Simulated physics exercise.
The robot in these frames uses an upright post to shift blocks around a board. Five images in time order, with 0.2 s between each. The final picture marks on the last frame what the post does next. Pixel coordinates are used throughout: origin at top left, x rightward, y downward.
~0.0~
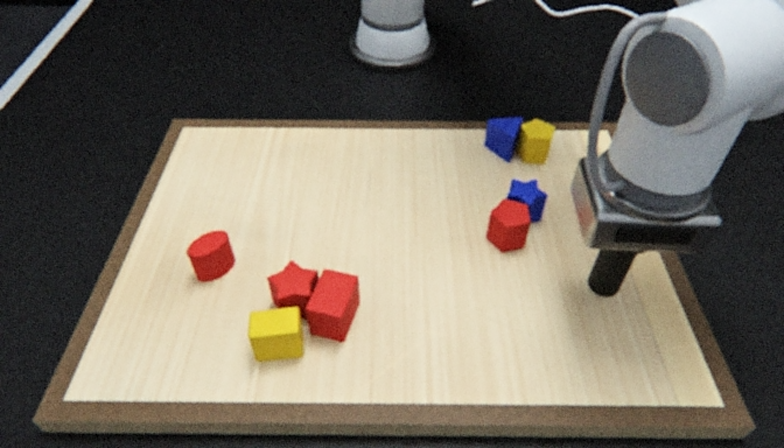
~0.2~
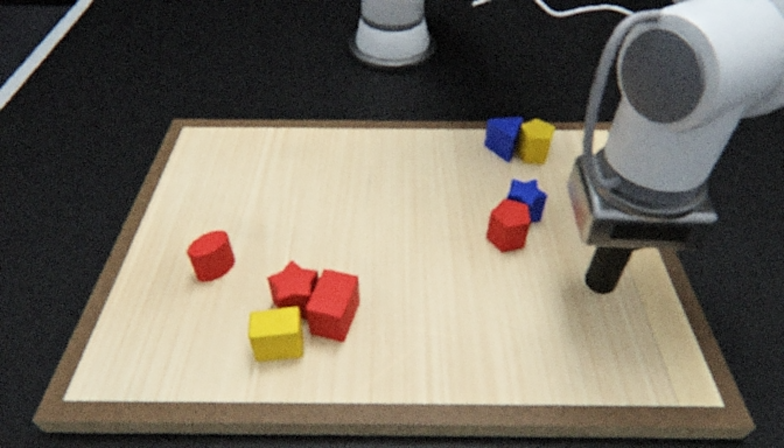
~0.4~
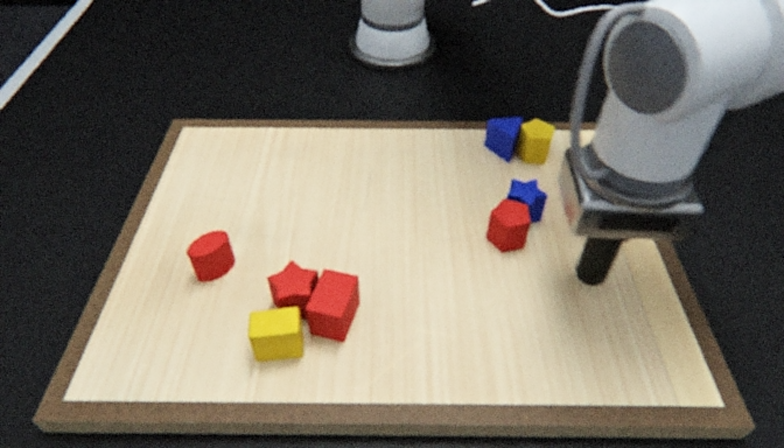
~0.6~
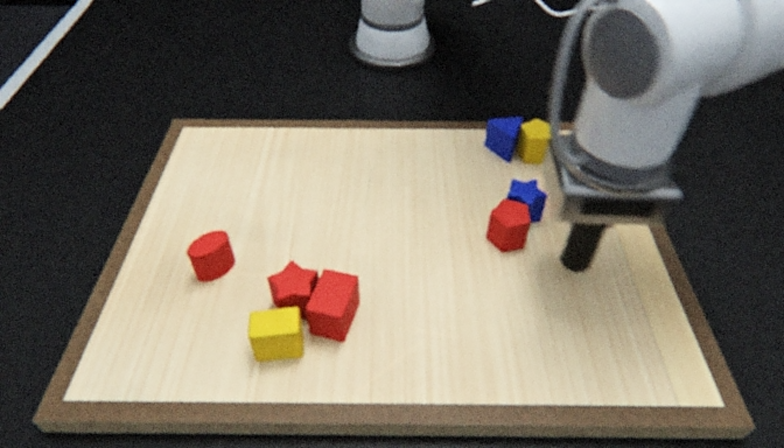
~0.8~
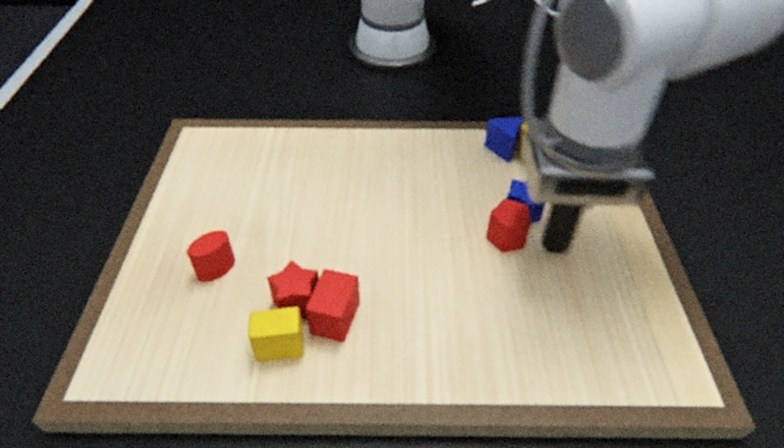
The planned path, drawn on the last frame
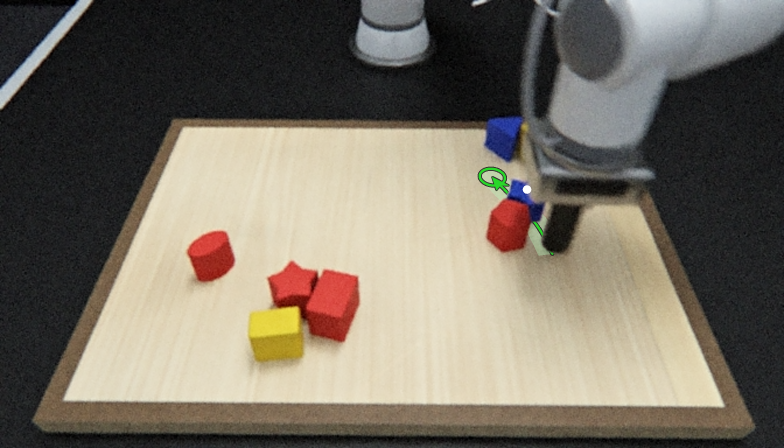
The video shows a robot arm with a dark upright post over a wooden board of red, yellow and blue blocks; the post moves left and away from the viewer, nearing a red five-sided block, while the blocks stay still.
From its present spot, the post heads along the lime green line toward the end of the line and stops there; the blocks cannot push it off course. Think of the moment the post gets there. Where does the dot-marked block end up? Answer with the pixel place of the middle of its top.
Pixel (471, 150).
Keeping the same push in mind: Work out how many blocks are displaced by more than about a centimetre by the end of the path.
My count: 1.
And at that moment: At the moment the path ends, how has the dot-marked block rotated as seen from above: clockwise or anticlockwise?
From above, the turn goes anticlockwise.
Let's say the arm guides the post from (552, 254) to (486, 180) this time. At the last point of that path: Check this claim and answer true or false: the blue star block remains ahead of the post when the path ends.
Verdict: True.
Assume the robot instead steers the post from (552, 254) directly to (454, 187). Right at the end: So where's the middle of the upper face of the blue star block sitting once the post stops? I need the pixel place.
I'd expect the centre of its top face to be at (513, 172).
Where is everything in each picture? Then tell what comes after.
In the first picture, lower end of the post at (603, 286), tops of blocks, red five-sided block at (512, 212), blue star block at (527, 190).
In the second picture, post at (599, 283), blocks as before.
In the third picture, post at (590, 275), blocks as before.
In the fourth picture, post at (575, 262), blocks as before.
In the fifth picture, post at (555, 245), red five-sided block at (512, 212), blue star block at (527, 190).
The drawn path runs from (552, 254) through (536, 224) and (514, 199) to (492, 177); the dot is on the blue star block.
On the path given first. One third of the way, post at (538, 215); blue star block at (520, 184).
Two thirds of the way, post at (516, 190); blue star block at (495, 163), turned 20° anticlockwise.
At the end, post at (494, 168); red five-sided block not moved; blue star block at (471, 150), turned 50° anticlockwise.
